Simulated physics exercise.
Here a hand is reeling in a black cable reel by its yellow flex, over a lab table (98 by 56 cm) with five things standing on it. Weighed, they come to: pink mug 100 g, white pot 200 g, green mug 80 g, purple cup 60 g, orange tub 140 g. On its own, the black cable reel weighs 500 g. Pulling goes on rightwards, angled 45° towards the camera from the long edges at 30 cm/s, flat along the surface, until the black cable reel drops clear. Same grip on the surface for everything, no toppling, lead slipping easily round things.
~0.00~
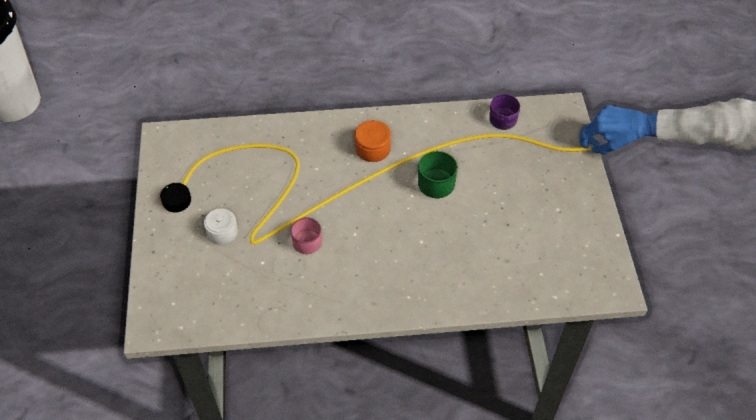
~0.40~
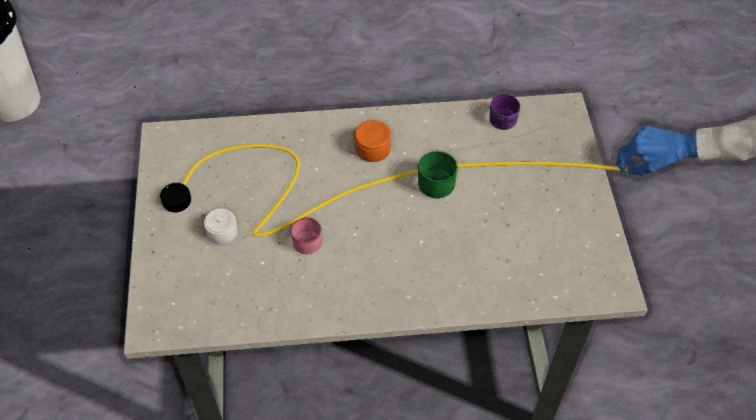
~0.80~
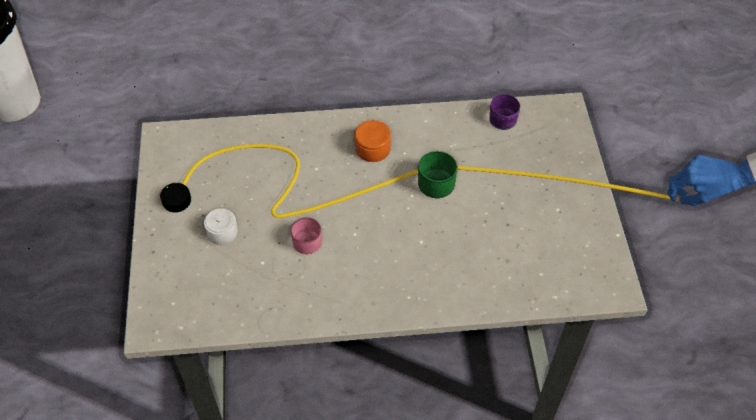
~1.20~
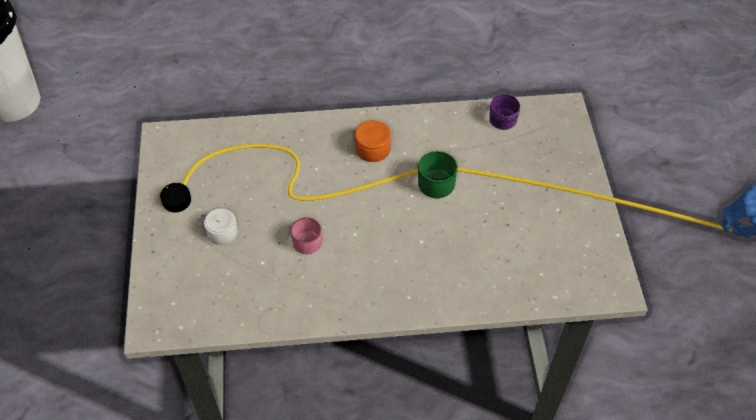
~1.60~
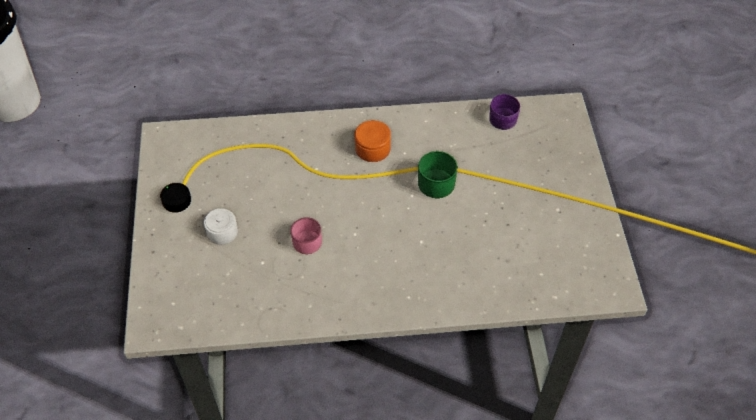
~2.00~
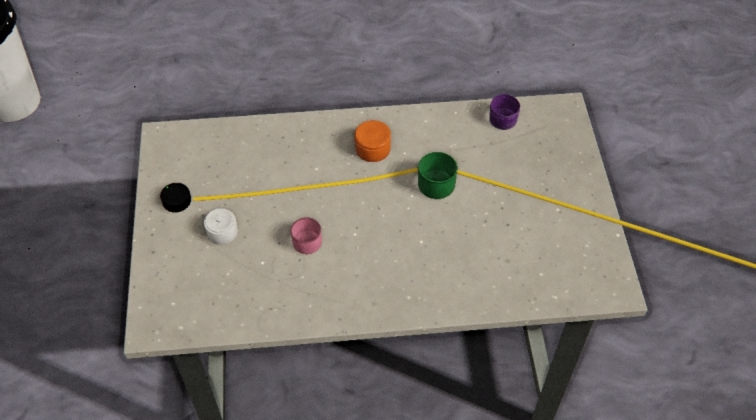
In the video, a blue-gloved hand pulls a yellow cord rightwards across a table holding several small containers, moving out of view as the cord's curves straighten into a taut line bending around the green mug, while the black reel stays still.
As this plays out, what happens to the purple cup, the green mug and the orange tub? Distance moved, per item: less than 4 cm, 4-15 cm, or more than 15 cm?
Purple cup less than the first cut; green mug more than the second cut; orange tub less than the first cut.
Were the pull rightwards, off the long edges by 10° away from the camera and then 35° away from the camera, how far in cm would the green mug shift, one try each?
About 1 cm, then about 0 cm.
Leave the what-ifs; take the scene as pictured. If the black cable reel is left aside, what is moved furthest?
Answer: The green mug.
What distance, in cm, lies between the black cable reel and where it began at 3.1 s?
By that time it sits around 24 centimetres from where it began.
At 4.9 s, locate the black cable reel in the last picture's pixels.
Roughly at (543, 286).
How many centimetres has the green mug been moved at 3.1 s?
About 26 cm.
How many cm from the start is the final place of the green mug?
It ends some 26 cm from where it started.
By 3.1 s the black cable reel has slid 24 cm, and the shifts are, green mug 26 cm.
By 4.0 s the black cable reel has slid 50 cm, and the shifts are, green mug 26 cm, pink mug 2 cm.
By 4.9 s the black cable reel has slid 75 cm, and the shifts are, green mug 26 cm, pink mug 2 cm.
By 5.6 s the black cable reel is off the top, and the shifts are, green mug 26 cm at (448, 277), pink mug 2 cm, orange tub 0 cm at (373, 133), purple cup 0 cm at (506, 105).
